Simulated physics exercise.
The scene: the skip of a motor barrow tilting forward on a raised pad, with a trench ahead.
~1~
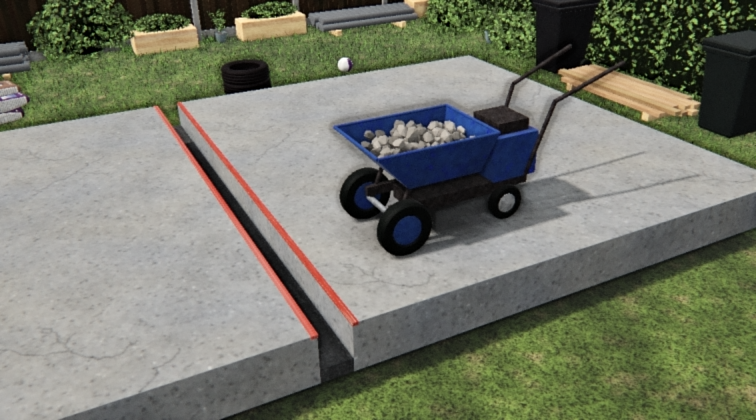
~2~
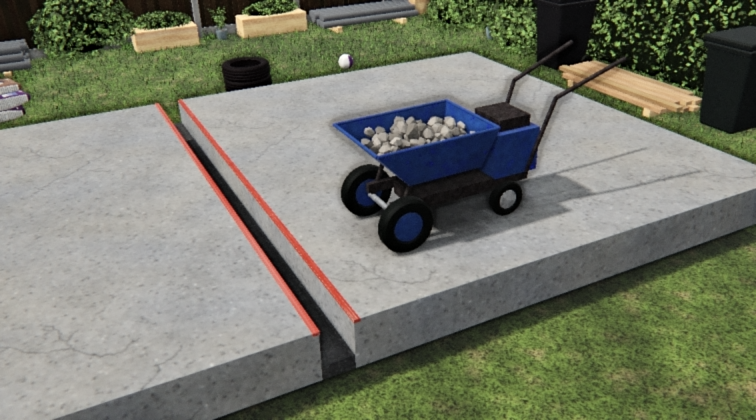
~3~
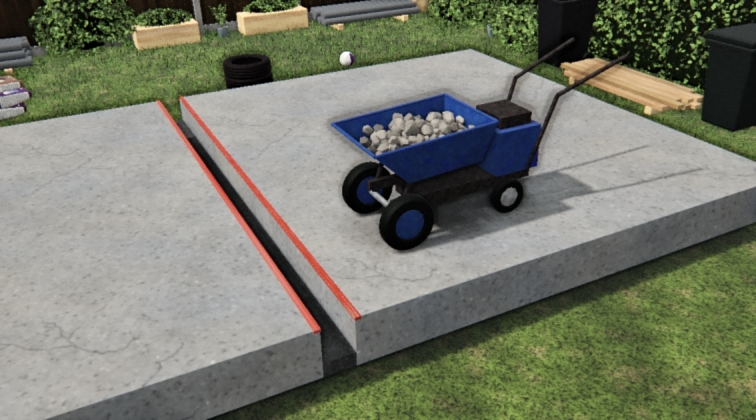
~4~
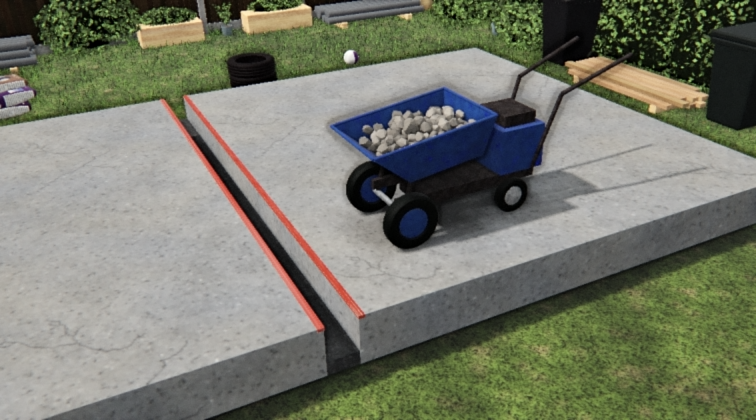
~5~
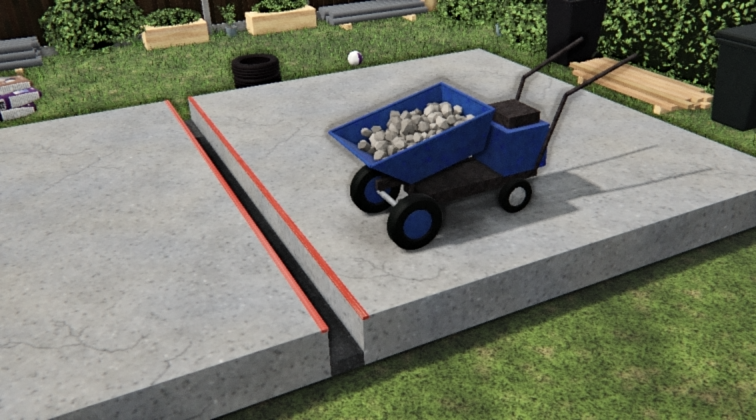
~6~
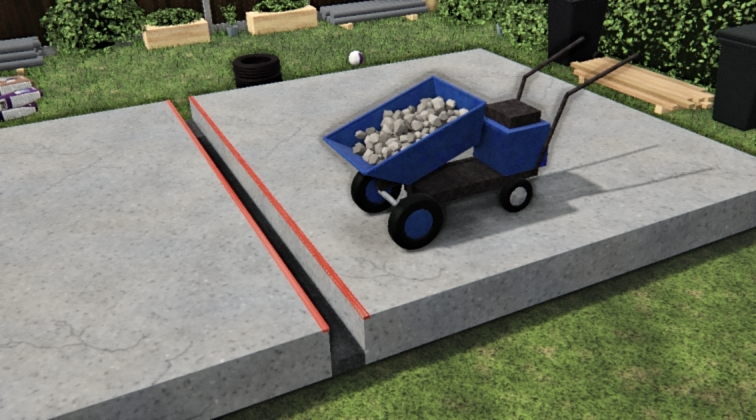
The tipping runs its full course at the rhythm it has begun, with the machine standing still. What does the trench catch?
The trench ends with more than half of it.
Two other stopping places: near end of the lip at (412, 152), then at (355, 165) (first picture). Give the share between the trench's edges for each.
In turn 40 and 60 in a hundred.
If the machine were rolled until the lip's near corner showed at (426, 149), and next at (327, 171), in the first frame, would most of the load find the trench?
At the first place less than half, at the second below a half.
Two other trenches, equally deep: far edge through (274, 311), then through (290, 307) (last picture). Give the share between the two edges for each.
Roughly 100 per cent, and 100 per cent.
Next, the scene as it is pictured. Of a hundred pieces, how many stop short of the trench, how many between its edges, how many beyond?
In per cent, short 5, between 85 and beyond 5.
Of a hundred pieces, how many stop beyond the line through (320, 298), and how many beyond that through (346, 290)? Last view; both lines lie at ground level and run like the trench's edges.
About 30 and 90 per cent.
Soon after the last picture, skip tipped steeply; all in the skip.
A little later, skip tipped steeply; about two thirds in the skip; a stray few short of the trench; about a quarter in or heaped over the trench; a stray few beyond it; a stray few falling.
Later still, skip tipped right over; a small part in the skip; a small part short of the trench; most in or heaped over the trench; a small part beyond it.
At rest, skip tipped right over; a small part in the skip; a small part short of the trench; most in or heaped over the trench; a small part beyond it.
